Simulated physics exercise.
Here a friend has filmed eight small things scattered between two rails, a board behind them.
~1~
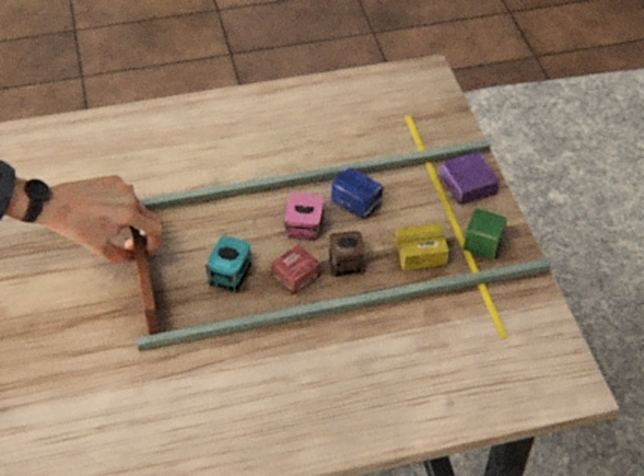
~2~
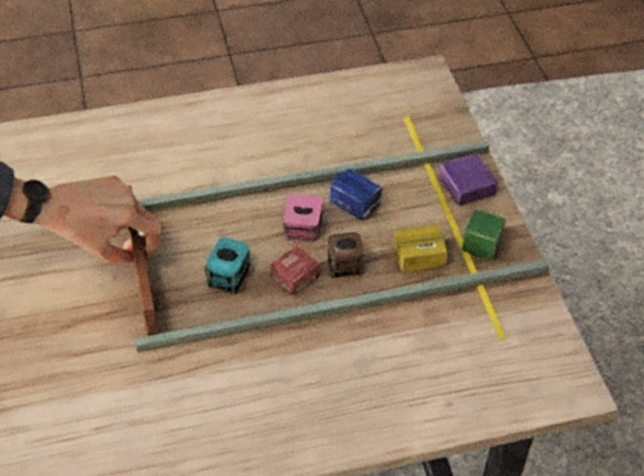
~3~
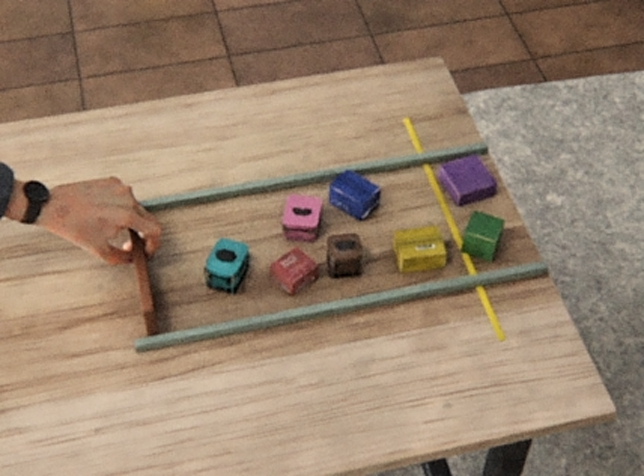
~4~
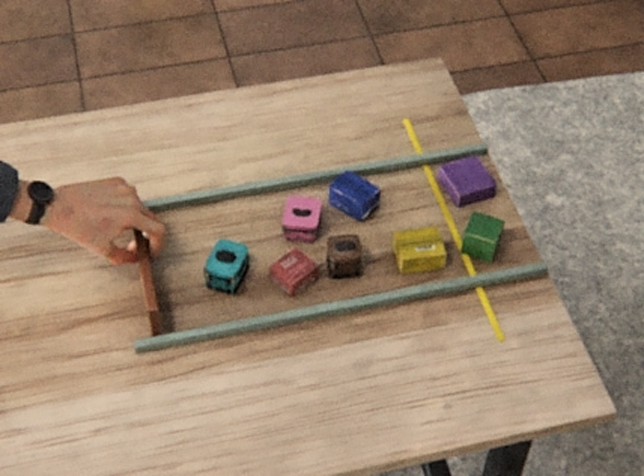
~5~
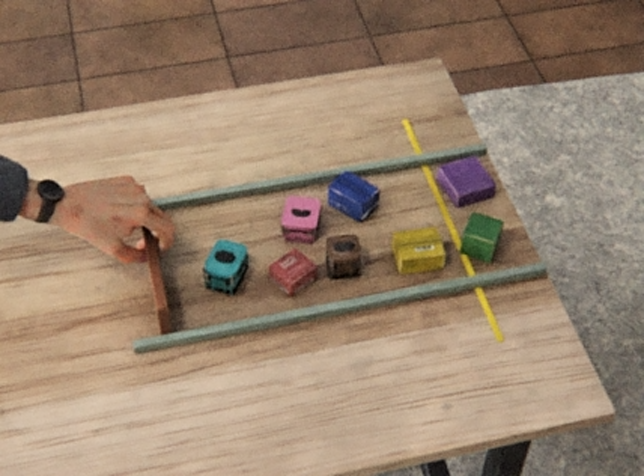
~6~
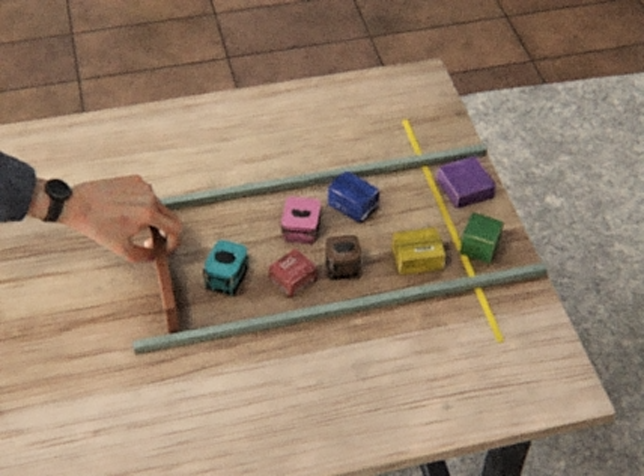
A hand holds still, then slides a wooden board slightly right toward eight scattered colourful objects.
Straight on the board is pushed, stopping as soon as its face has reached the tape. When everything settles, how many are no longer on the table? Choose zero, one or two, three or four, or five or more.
When everything settles, three or four are no longer on the table.
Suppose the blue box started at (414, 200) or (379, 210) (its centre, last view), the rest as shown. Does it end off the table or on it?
First spot, it is safe; second spot, it is safe.
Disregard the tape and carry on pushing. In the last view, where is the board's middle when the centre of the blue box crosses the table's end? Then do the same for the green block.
Its middle is around (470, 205) and around (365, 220).
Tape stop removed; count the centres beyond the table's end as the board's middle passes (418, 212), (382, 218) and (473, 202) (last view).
2; 1; 5.
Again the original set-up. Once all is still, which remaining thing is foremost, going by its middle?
The foremost one is the brown case.
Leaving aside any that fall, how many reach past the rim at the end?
It's 1.
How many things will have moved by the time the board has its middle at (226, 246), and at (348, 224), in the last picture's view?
In order, the tallies are 1 and 7.
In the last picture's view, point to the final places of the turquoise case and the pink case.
Turquoise case at about (467, 217), pink case at about (454, 188).
Soon after, none off yet; purple block at rest near (466, 182); green block at rest near (482, 238); yellow box at rest near (418, 251).
After that, none off yet; purple block at rest near (466, 182); green block displaced about its own width near (529, 235); yellow box displaced well along near (492, 249).
In the end, the number that fall off is three or four; gone, yellow box, green block and purple block.
